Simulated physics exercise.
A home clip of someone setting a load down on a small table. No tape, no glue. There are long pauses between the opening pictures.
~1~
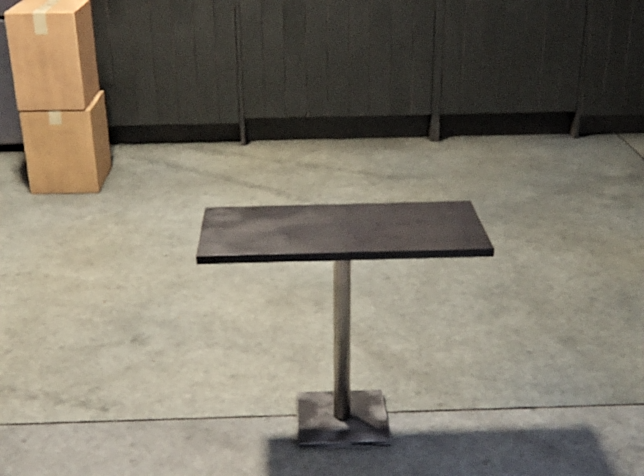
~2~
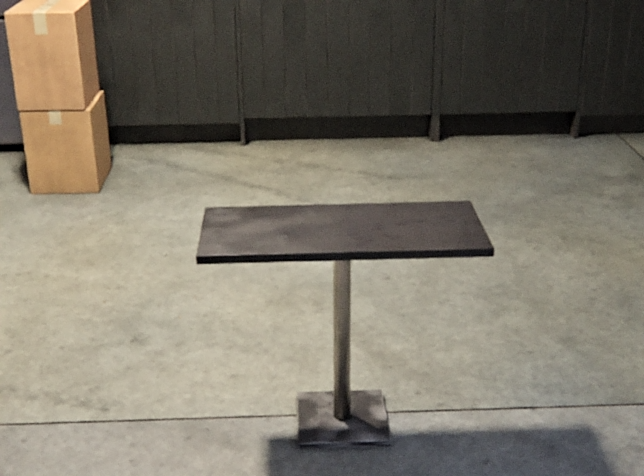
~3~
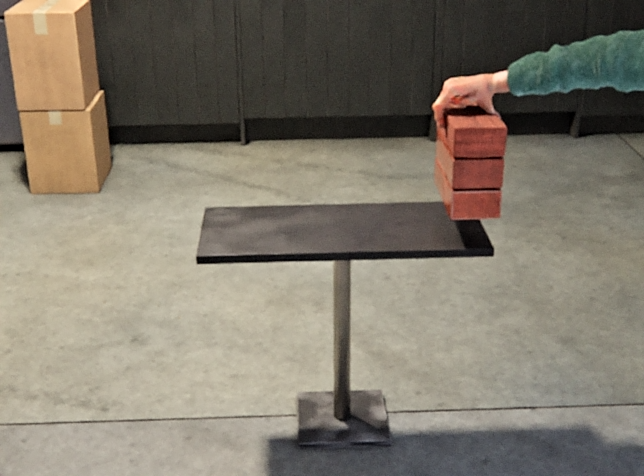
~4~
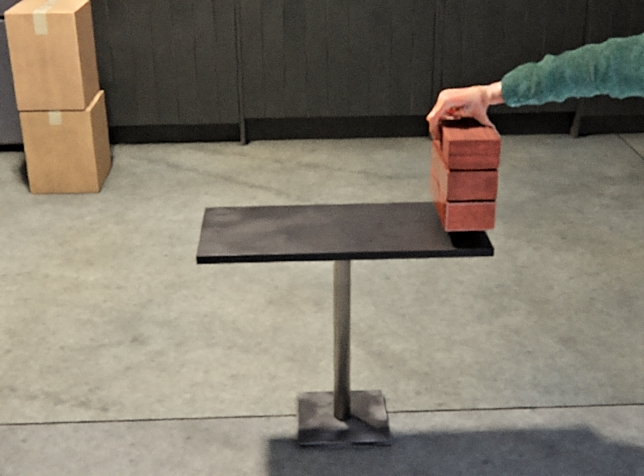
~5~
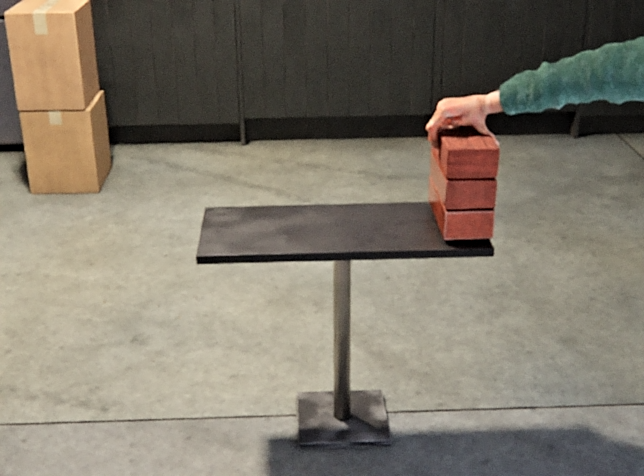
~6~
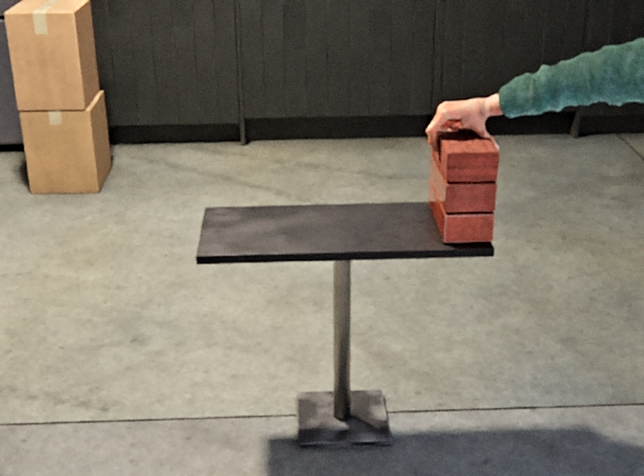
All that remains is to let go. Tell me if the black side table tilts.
Here the black side table tips up.
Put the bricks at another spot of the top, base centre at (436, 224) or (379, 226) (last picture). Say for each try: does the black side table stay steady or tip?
The black side table overbalances; holds firm.
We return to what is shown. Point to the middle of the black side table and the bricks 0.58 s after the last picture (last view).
Near (457, 234) and (581, 246).
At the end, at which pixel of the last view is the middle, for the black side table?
Around (572, 309).
Then, 0.58 s after the last picture, black side table tipped 31° from how it was near (457, 234).
At rest, the black side table goes over, near (572, 309).
